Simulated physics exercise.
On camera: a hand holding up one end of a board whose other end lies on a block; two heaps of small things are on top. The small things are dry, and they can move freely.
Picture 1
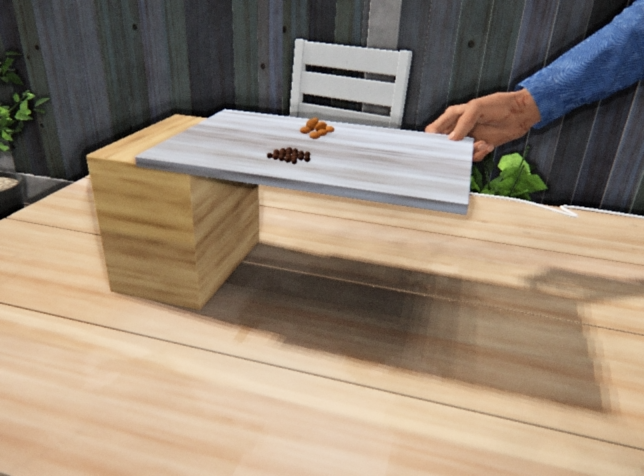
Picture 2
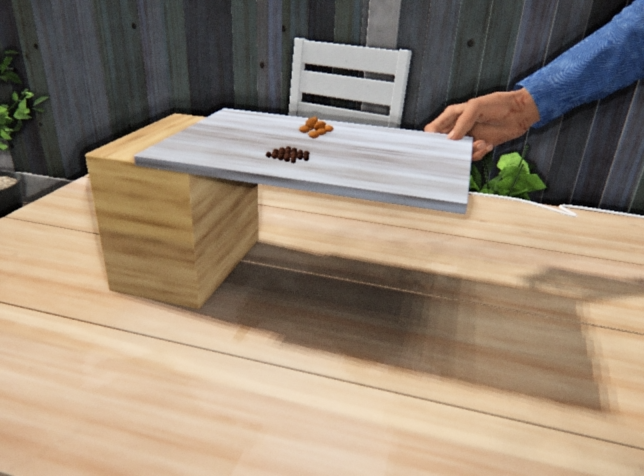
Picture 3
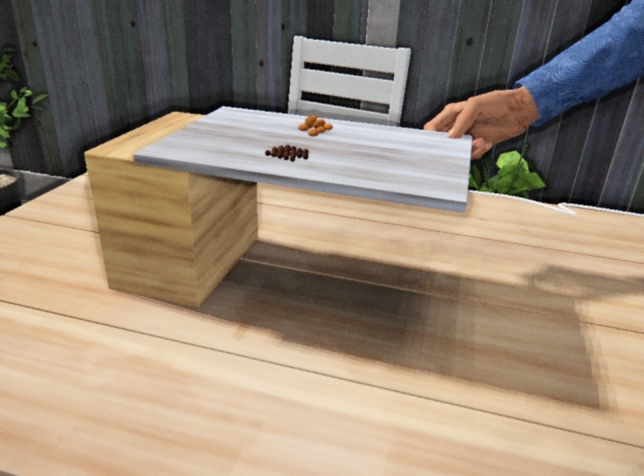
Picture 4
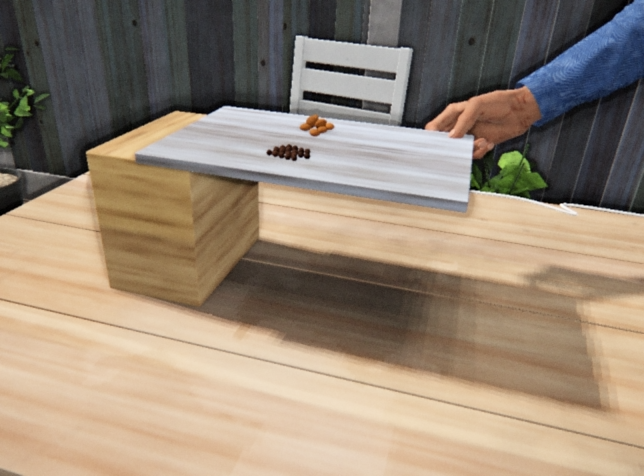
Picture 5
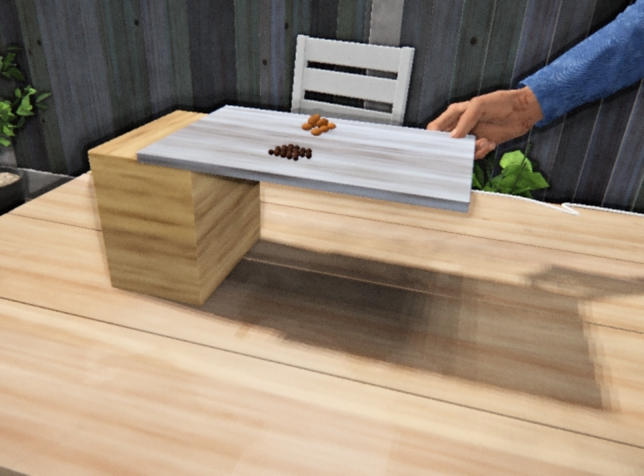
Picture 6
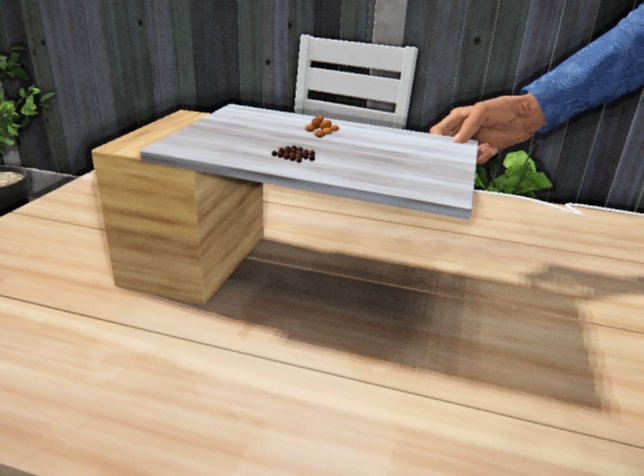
In this clip, a hand in a blue sleeve holds the right end of a gray board whose left end rests on a wooden block, with two small piles on top, and almost nothing moves until the held end dips very slightly.
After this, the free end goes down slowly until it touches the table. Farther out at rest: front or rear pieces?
Front.
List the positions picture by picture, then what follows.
In the first frame, held end of the board near (457, 204), level; block near (187, 205), tall, over half the board's length; near portion near (289, 155), a few allspice berries; far portion near (321, 128), a few bits of cat kibble.
In the second frame, held end of the board near (456, 204), level; far portion near (320, 127).
In the third frame, held end of the board near (456, 202), level; near portion near (287, 153).
In the fourth frame, held end of the board near (457, 202), level; far portion near (321, 125).
In the fifth frame, held end of the board near (459, 202), level; near portion near (290, 152).
In the sixth frame, held end of the board near (461, 209), down by 1°; block near (191, 200); near portion near (293, 154), not moving; far portion near (326, 126), not moving.
Then, 0.48 s on from there, board sloping at 17°; near portion the whole lot still on the board; far portion the whole lot still on the board.
Then, 0.98 s on from there, board sloping at 35°; near portion mostly less than half a board's length out; far portion the whole lot still on the board.
Then, 1.59 s on from there, board resting at 39°; near portion mostly up to a board's length out; far portion mostly at the foot of the board.
In the end, board resting at 39°; near portion mostly up to a board's length out; far portion mostly at the foot of the board; the near portion has gone farther.
